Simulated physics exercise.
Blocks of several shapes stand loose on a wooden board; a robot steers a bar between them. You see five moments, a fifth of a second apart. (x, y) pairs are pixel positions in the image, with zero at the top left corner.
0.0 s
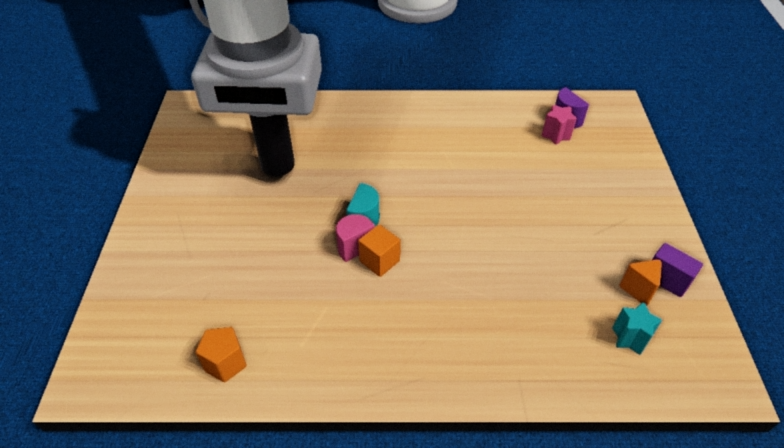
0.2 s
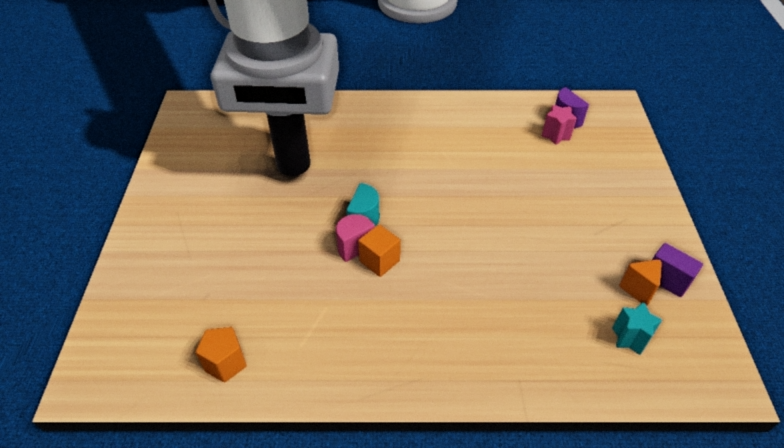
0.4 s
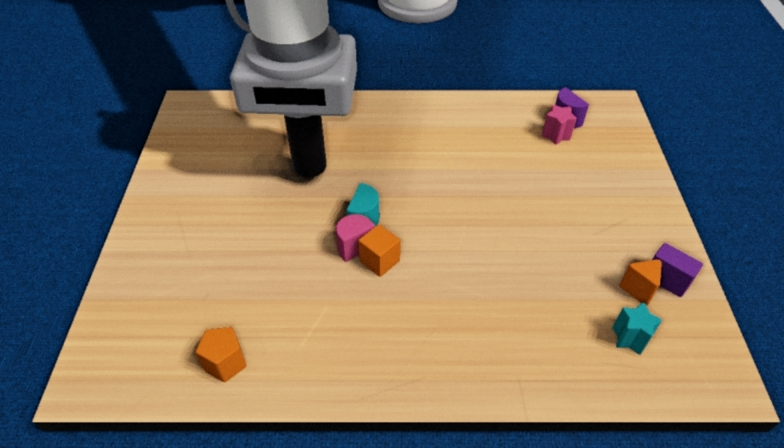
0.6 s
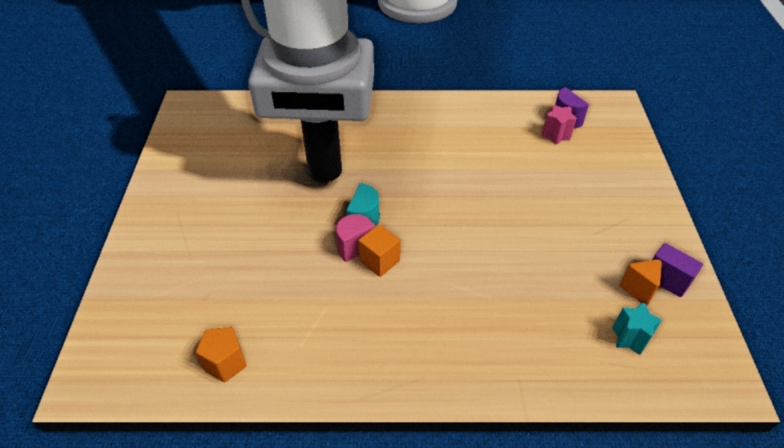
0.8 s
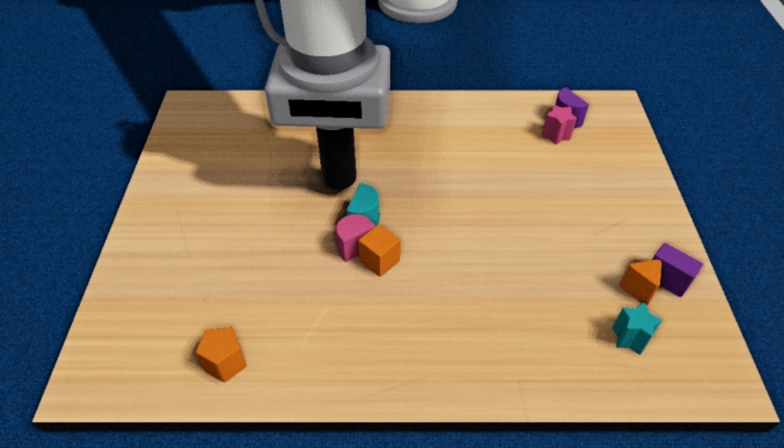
Robot arm sliding a black bar rightward over a wooden board toward a small cluster of colourful blocks, all blocks staying still.
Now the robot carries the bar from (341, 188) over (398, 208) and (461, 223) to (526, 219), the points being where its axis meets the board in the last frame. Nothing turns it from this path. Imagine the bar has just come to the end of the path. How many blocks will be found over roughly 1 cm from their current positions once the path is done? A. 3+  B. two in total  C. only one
It's C.
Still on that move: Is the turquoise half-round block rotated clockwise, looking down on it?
Going by the path, yes.
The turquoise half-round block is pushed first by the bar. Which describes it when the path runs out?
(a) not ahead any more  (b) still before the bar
My pick is a.
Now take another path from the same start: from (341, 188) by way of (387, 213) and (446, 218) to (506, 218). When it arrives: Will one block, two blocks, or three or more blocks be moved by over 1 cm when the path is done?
The way I see it, the answer is one.
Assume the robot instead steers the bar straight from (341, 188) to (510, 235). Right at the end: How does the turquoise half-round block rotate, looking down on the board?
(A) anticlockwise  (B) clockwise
B (clockwise)
What follows on the original path. One third of the way, bar (399, 197); turquoise half-round block (379, 206), turned 80° clockwise.
Two thirds of the way, bar (463, 213); turquoise half-round block (379, 206), turned 85° clockwise.
At the end, bar (529, 208); pink half-round block unmoved; turquoise half-round block (379, 206), turned 85° clockwise.
